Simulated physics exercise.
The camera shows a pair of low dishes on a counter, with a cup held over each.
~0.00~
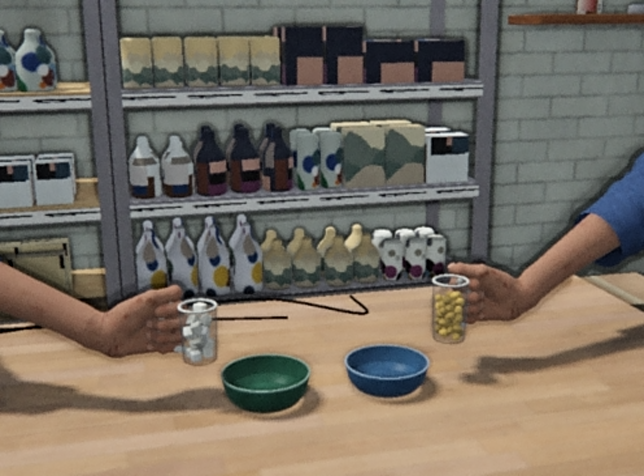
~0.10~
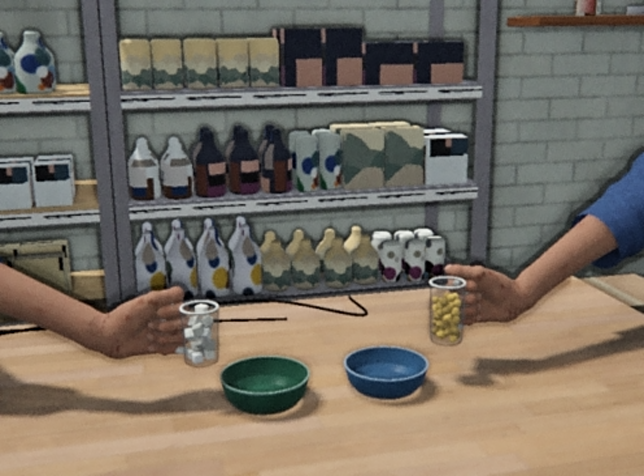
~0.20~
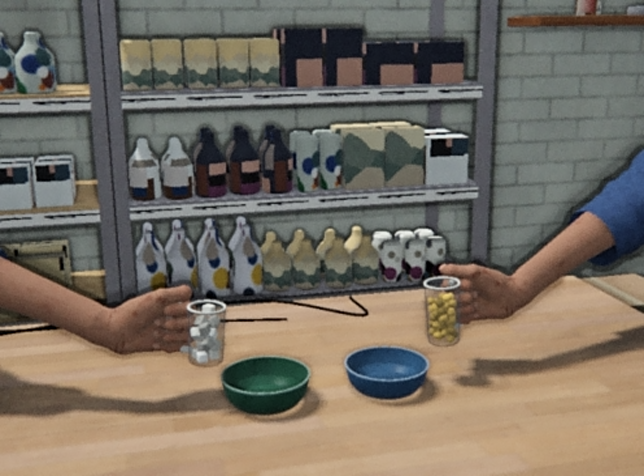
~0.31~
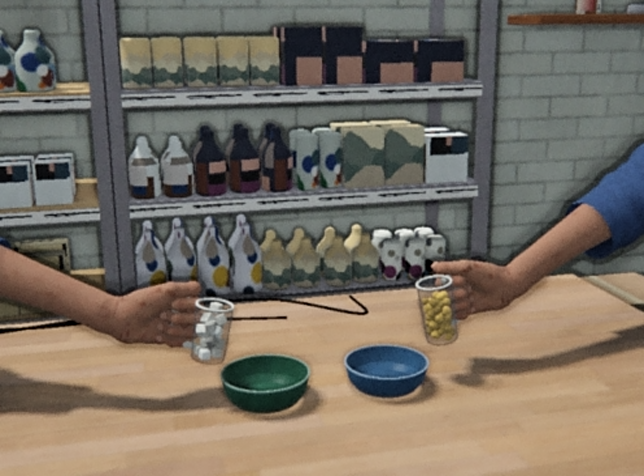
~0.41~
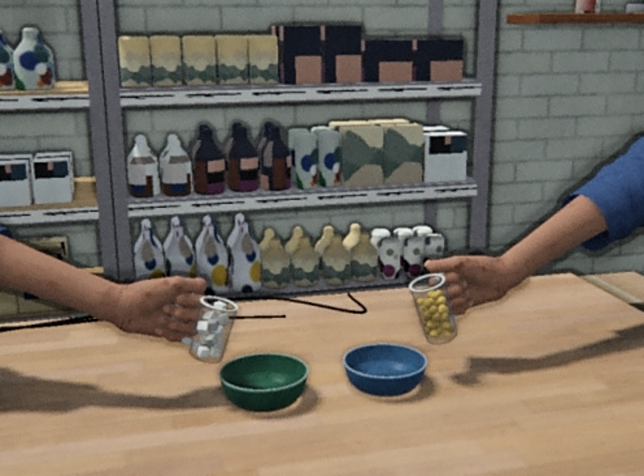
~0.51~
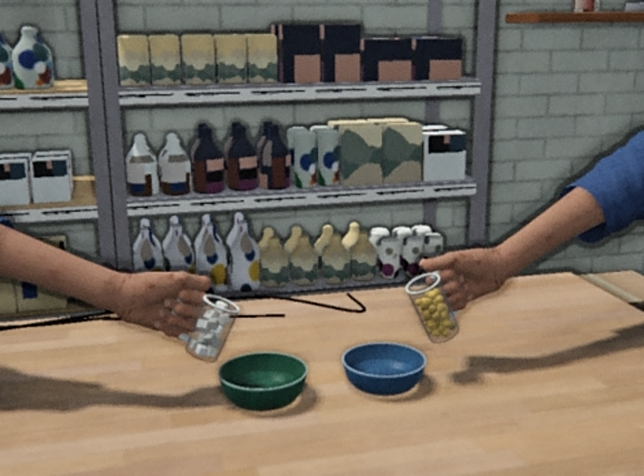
Two hands holding clear cups of white cubes and yellow balls above green and blue bowls, gradually tilting them inward.
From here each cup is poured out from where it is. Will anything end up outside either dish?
Left: Loses nothing. Right: Loses nothing.
By 0.98 s, left, every one still in the cup; right, every one still in the cup.
By 1.49 s, left, every one still in the cup; right, every one still in the cup.
By 2.08 s, left, about a tenth still in the cup, the larger part in the dish, about a tenth in the air; right, about a tenth still in the cup, the larger part in the dish, about a tenth in the air.
When it is over (2.7 s), left, every one in the dish, not one outside the dish; right, every one in the dish, not one outside the dish.
